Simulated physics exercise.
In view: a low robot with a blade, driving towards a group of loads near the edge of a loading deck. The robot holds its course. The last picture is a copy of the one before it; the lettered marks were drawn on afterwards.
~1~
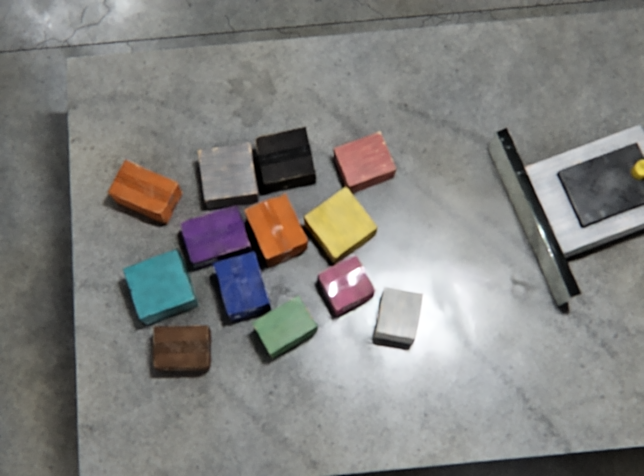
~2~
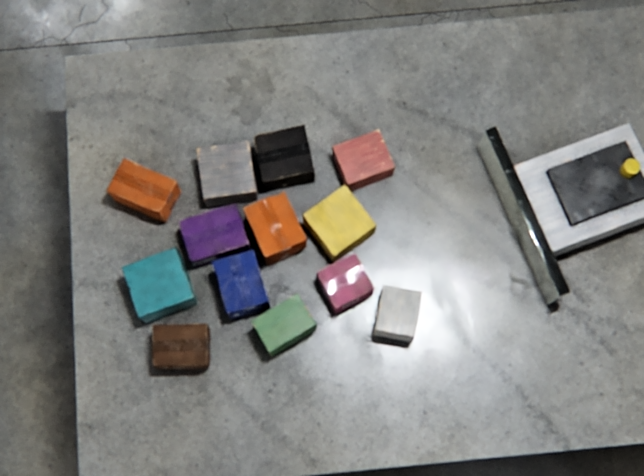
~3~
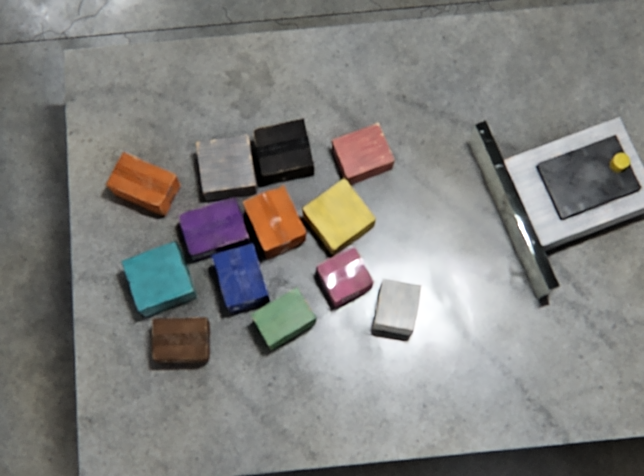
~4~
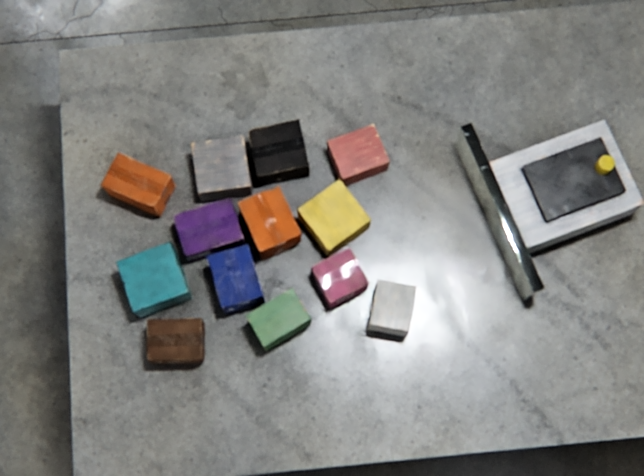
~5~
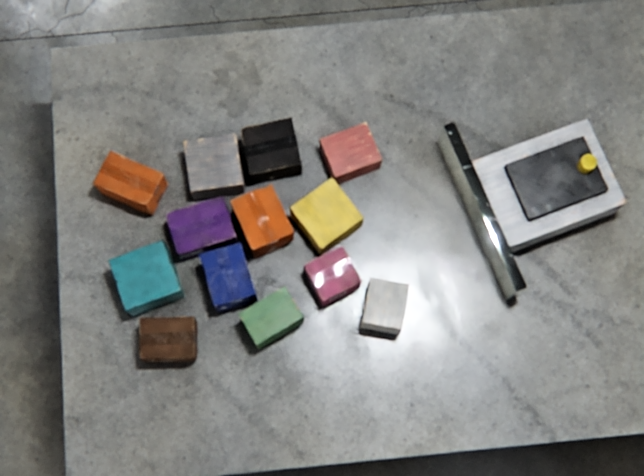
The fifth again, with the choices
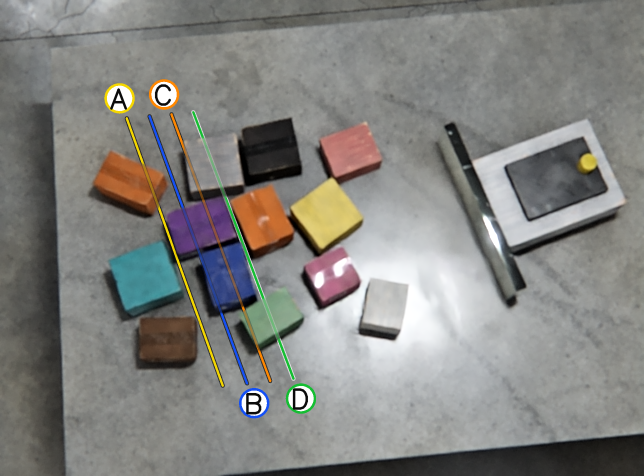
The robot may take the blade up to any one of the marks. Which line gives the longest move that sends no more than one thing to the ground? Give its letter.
Line C.
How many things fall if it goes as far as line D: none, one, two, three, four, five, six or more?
One.
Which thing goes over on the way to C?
The orange parcel.
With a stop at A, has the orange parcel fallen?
Yes.
On the marked copy, A at (173, 248); B at (196, 246); C at (219, 244); D at (242, 241).
With C. Early on, robot (456, 189); red crate (328, 158); orange parcel (132, 183).
Further on, robot (361, 197); orange parcel (85, 192); turquoise crate (120, 292).
At the end, robot (288, 204); orange parcel over the edge; grey crate (63, 199); one fallen.
As for the rest, A drops three; B drops two; D is within the limit but short.
